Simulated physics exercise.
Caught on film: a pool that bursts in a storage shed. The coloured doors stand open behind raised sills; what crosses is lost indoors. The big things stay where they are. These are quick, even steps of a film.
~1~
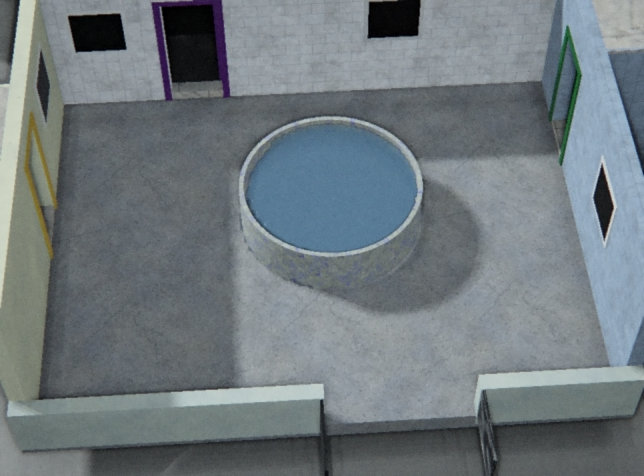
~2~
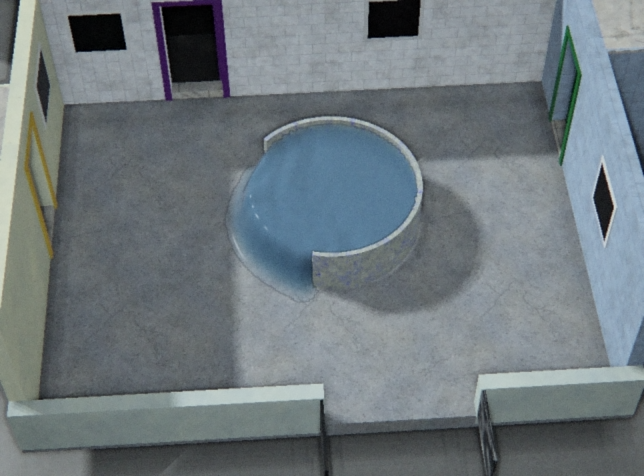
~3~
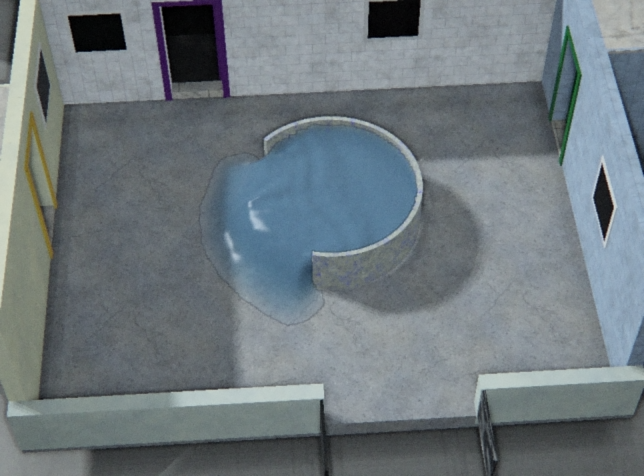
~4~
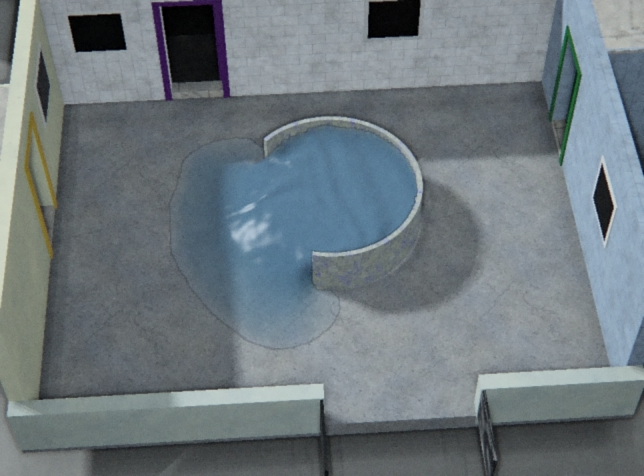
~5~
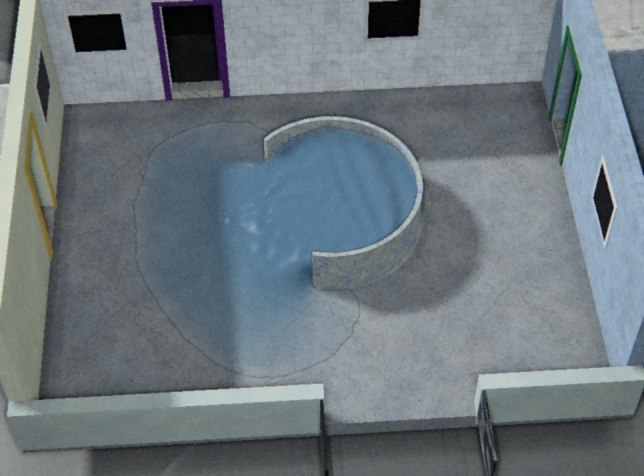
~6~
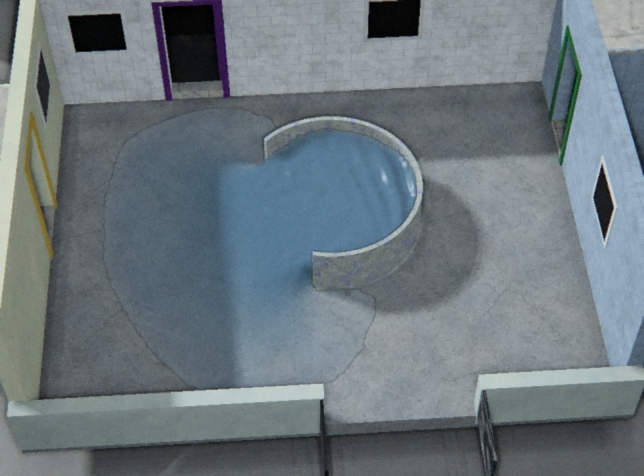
Blue water fills a round, pale stone tank in the middle of a grey-floored walled room, seen from high above by a still camera. A purple doorway stands at the back left, a yellow one on the left wall and a green one on the right. The tank's left side opens, and water pours out leftward and forward, rippling and spreading in a widening, rounded sheet across the left floor.
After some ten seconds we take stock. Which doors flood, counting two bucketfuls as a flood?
One by one: The purple door admits no more than that; the yellow door lets in a lot; the green door lets in a lot.
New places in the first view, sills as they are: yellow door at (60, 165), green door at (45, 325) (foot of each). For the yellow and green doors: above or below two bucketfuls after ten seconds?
Then: Yellow door is over, green door floods.
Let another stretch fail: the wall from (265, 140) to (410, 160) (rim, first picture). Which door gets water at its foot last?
Last comes the yellow one.
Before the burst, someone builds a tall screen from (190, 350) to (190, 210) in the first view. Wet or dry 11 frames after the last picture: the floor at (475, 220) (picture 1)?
There: No water.
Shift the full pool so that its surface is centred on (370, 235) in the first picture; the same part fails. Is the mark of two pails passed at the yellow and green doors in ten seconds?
Yellow door goes over, green door passes that mark.
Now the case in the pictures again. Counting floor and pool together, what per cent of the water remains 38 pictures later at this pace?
Near 90 in a hundred.
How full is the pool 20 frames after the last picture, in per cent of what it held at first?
Some 20 per cent.
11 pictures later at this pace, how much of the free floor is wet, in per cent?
About 45 per cent.
A moment on, water covers 45 % of the floor; the purple door wet at the sill, nothing in, the yellow door under two buckets in, the green door not reached.
Next, water covers 45 % of the floor; the purple door wet at the sill, nothing in, the yellow door far over two buckets in, the green door not reached.
Then, water covers 50 % of the floor; the purple door wet at the sill, nothing in, the yellow door far over two buckets in, the green door not reached.
Later, water covers 85 % of the floor; the purple door wet at the sill, nothing in, the yellow door far over two buckets in, the green door not reached.
In the end, water covers 100 % of the floor; the purple door wet at the sill, nothing in, the yellow door far over two buckets in, the green door over two buckets in.
